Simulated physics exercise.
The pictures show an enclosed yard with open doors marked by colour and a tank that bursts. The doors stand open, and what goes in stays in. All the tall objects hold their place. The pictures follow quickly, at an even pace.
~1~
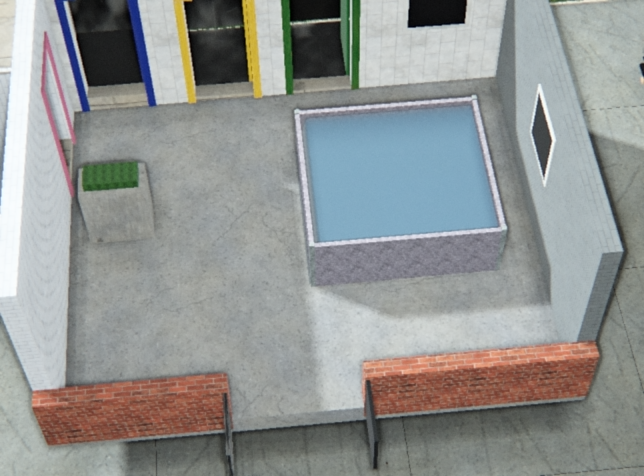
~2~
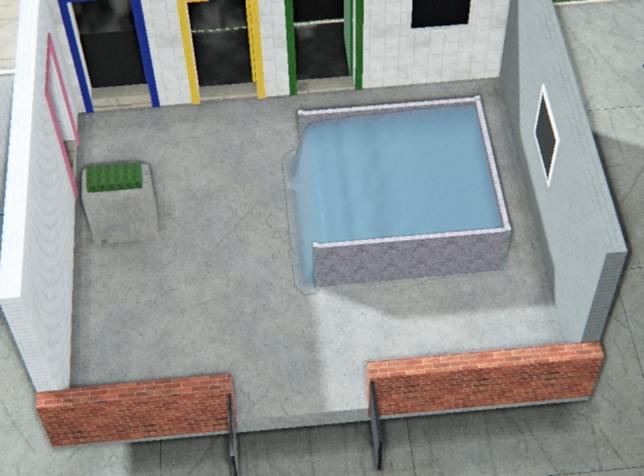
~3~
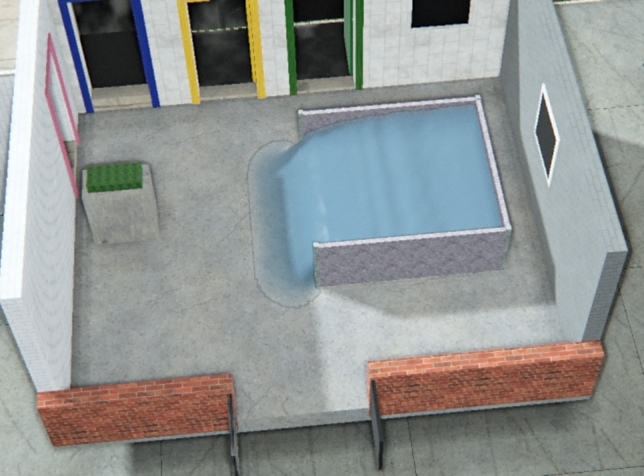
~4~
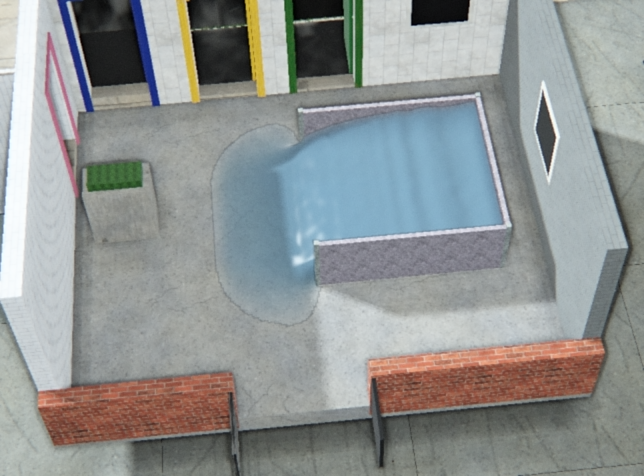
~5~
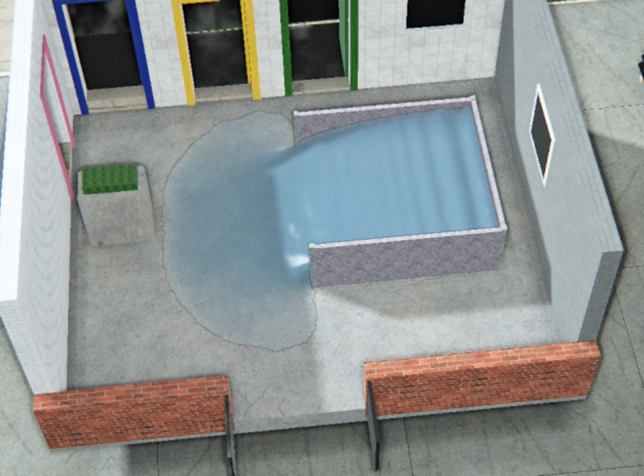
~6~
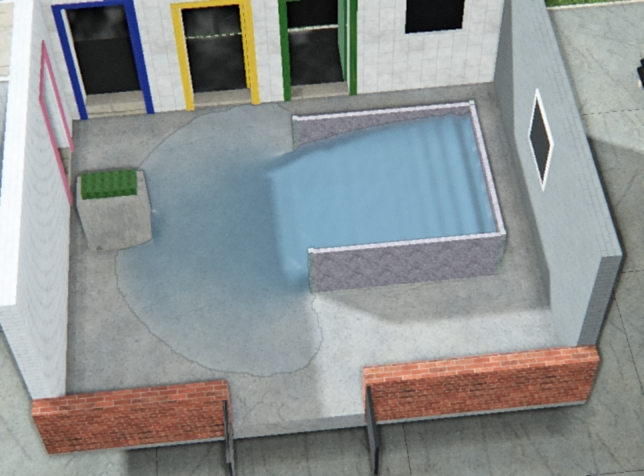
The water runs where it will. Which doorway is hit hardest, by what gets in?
It is the pink one.
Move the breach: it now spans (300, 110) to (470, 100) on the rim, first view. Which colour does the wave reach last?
The door marked pink.
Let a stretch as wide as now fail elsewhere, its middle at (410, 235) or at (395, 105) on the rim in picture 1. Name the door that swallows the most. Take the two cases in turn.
First the pink-painted one, then the door marked green.
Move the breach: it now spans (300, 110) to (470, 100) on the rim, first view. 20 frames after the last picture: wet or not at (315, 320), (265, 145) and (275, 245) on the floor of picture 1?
In that order: Not flooded, flooded, free of water.
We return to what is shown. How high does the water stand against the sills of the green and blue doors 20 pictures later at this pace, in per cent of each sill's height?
Roughly 10 per cent, then 130 per cent.
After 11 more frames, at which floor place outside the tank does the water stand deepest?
Near (66, 402).
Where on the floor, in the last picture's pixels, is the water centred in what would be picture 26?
Roughly at (208, 250).
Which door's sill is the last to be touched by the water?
Last comes the green one.
A moment on, water covers 55 % of the floor; pink door some in, green door not reached, yellow door wet at the sill, nothing in, blue door wet at the sill, nothing in.
Next, water covers 55 % of the floor; pink door a lot in, green door not reached, yellow door a trickle in, blue door a trickle in.
Then, water covers 65 % of the floor; pink door a lot in, green door not reached, yellow door a trickle in, blue door some in.
Later, water covers 100 % of the floor; pink door a lot in, green door a trickle in, yellow door some in, blue door a lot in.
In the end, water covers 100 % of the floor; pink door a lot in, green door some in, yellow door some in, blue door a lot in; the pink door has let in the most.
